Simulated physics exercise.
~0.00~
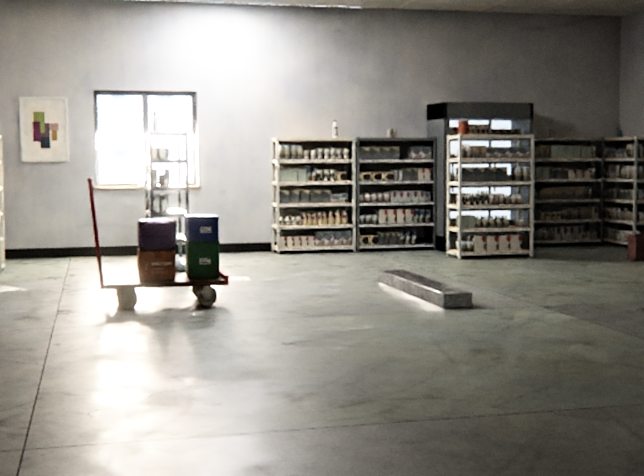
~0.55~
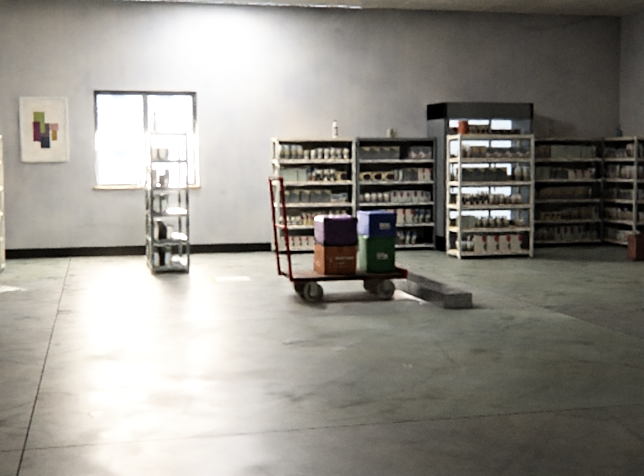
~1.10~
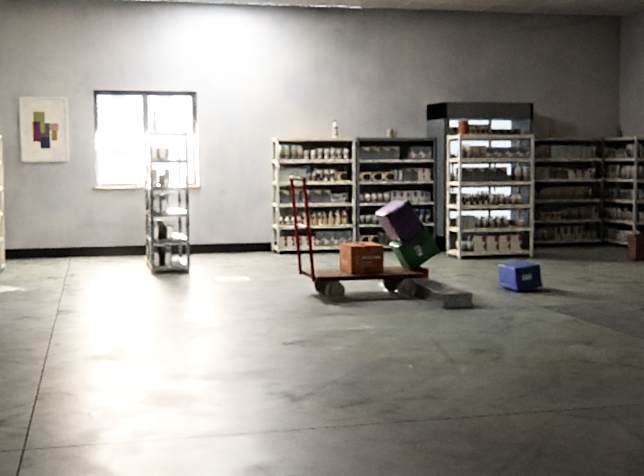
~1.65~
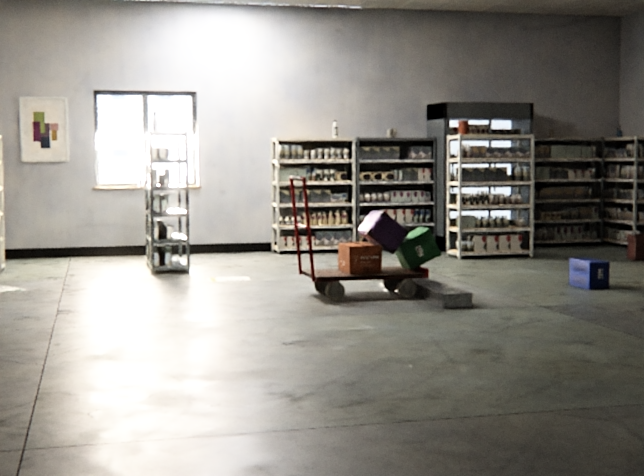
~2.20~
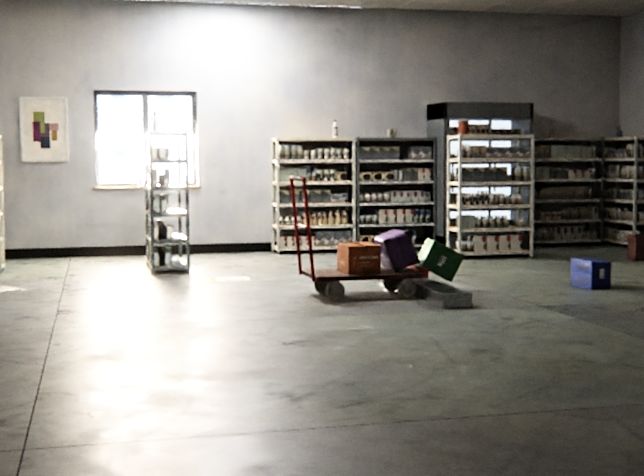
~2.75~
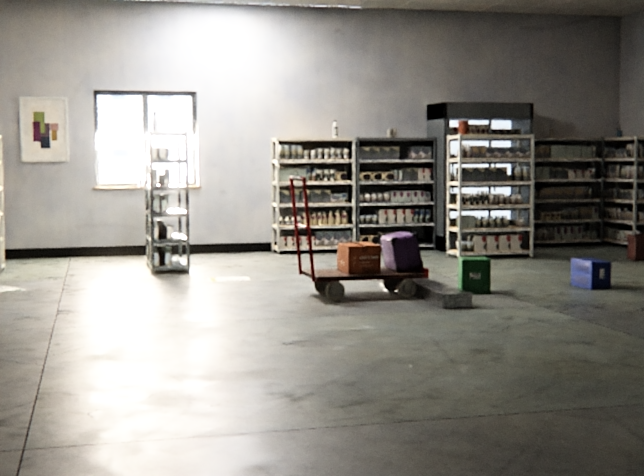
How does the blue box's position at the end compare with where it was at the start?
At the start the blue box sits on top of the green one on the trolley, at the left of the view. By the end it rests on the floor at the right, beyond the kerb and the green box.
Red trolley rolling right and stopping at a low kerb, blue then green boxes tumbling to the floor, purple and orange staying aboard.
